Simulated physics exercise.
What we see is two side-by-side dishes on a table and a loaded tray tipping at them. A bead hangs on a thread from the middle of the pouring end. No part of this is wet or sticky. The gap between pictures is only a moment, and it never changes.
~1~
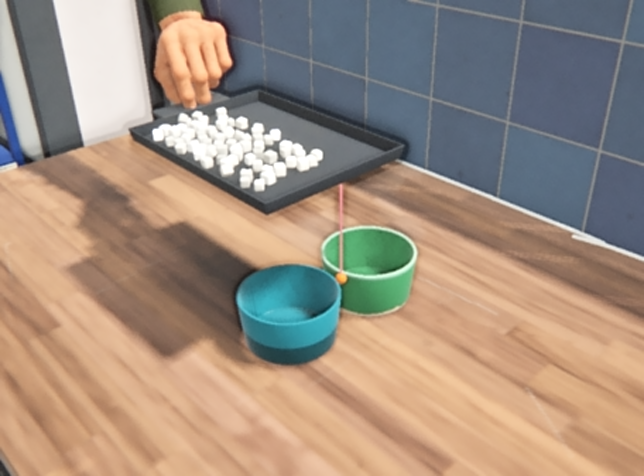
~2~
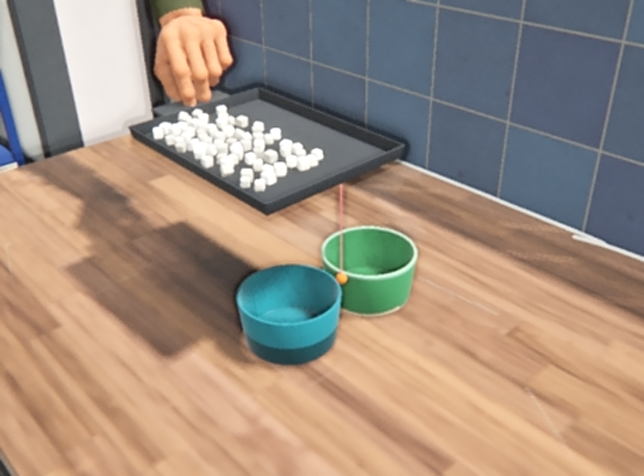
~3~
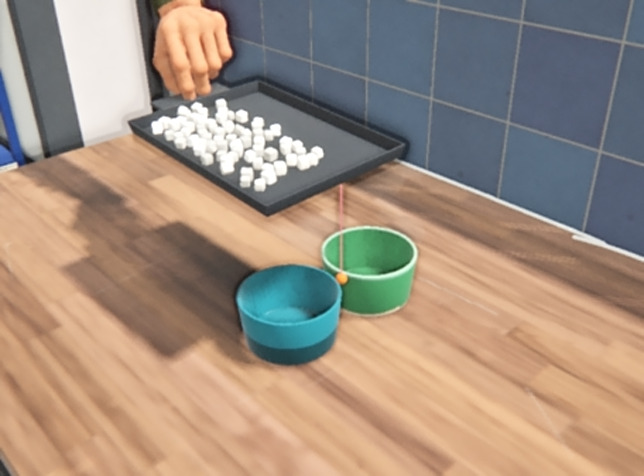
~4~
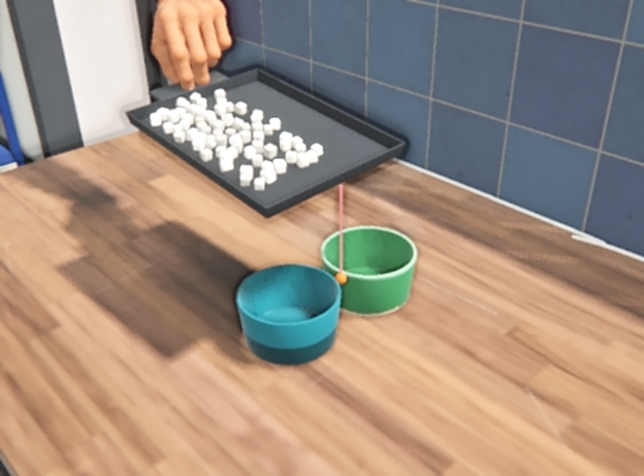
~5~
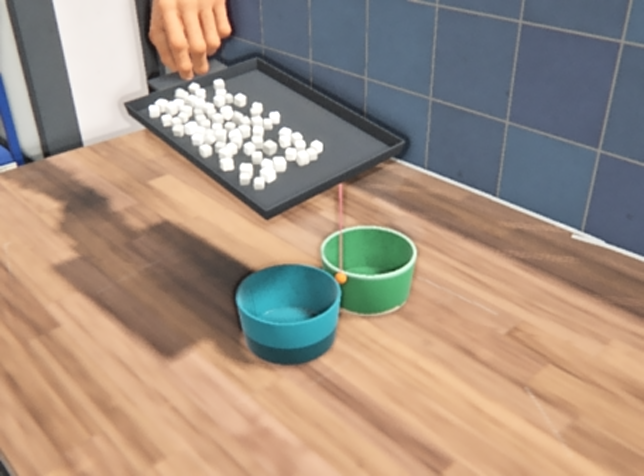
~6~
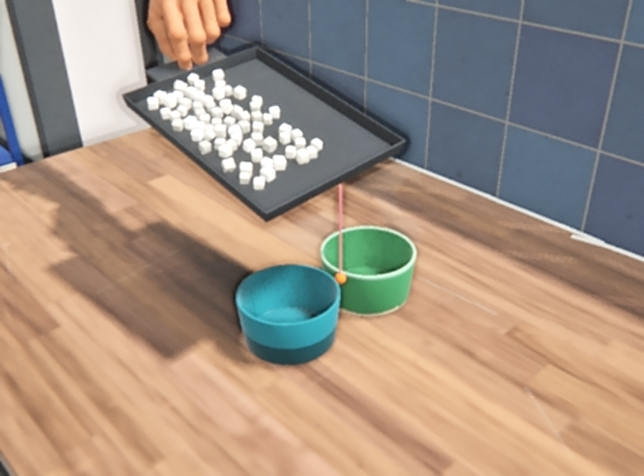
A dark tray of white cubes slowly tilting as a hand raises its far end, above teal and green bowls standing still.
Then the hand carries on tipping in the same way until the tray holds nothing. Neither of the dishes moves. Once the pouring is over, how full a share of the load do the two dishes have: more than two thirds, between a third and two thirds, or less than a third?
Below a third.
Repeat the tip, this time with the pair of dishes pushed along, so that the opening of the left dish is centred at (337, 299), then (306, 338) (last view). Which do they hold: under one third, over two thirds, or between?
The first try: Under a third. The second: Beyond two thirds.
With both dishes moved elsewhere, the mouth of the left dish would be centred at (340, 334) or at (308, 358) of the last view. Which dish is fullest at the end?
So at the first spot it's the one placed on the left, and at the second spot it's the one placed on the left.
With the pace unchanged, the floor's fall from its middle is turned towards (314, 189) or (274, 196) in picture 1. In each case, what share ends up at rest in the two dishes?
About 0 and 20 percent.
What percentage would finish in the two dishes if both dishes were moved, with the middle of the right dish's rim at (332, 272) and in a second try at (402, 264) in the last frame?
Trial 1 near 30 percent, trial 2 near 40 percent.
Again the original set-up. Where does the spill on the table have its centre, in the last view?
Around (319, 415).
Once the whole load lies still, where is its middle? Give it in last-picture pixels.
Resting centre, last frame: Roughly (319, 410).
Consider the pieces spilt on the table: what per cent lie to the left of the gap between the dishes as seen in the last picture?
About 60 percent.
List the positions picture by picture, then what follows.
Corners of the pouring end at (266, 201) and (400, 145), level; middle of the load at (231, 145), sugar cubes; left dish at (324, 334); right dish at (403, 287); bead on its thread at (341, 278), in the first frame.
Corners of the pouring end at (266, 202) and (400, 145), level; middle of the load at (231, 143), in the second frame.
Corners of the pouring end at (267, 203) and (401, 144), tipped barely, lowest at the left corner; middle of the load at (231, 140), in the third frame.
Corners of the pouring end at (267, 205) and (401, 143), tipped a little, lowest at the left corner; middle of the load at (230, 134), in the fourth frame.
Corners of the pouring end at (267, 208) and (401, 141), tipped a little, lowest at the left corner; middle of the load at (230, 128), in the fifth frame.
Corners of the pouring end at (267, 210) and (401, 140), tipped a little, lowest at the left corner; middle of the load at (229, 123); left dish at (323, 334); right dish at (402, 287), in the sixth frame.
Soon after the last picture, tray tipped steeply; all on the tray.
A little later, tray tipped right over; all on the tray.
Later still, tray tipped past a quarter turn; a small part in the left dish; a stray few in the right dish; nearly all outside both.
At rest, tray tipped past a quarter turn; a small part in the left dish; a stray few in the right dish; nearly all outside both.
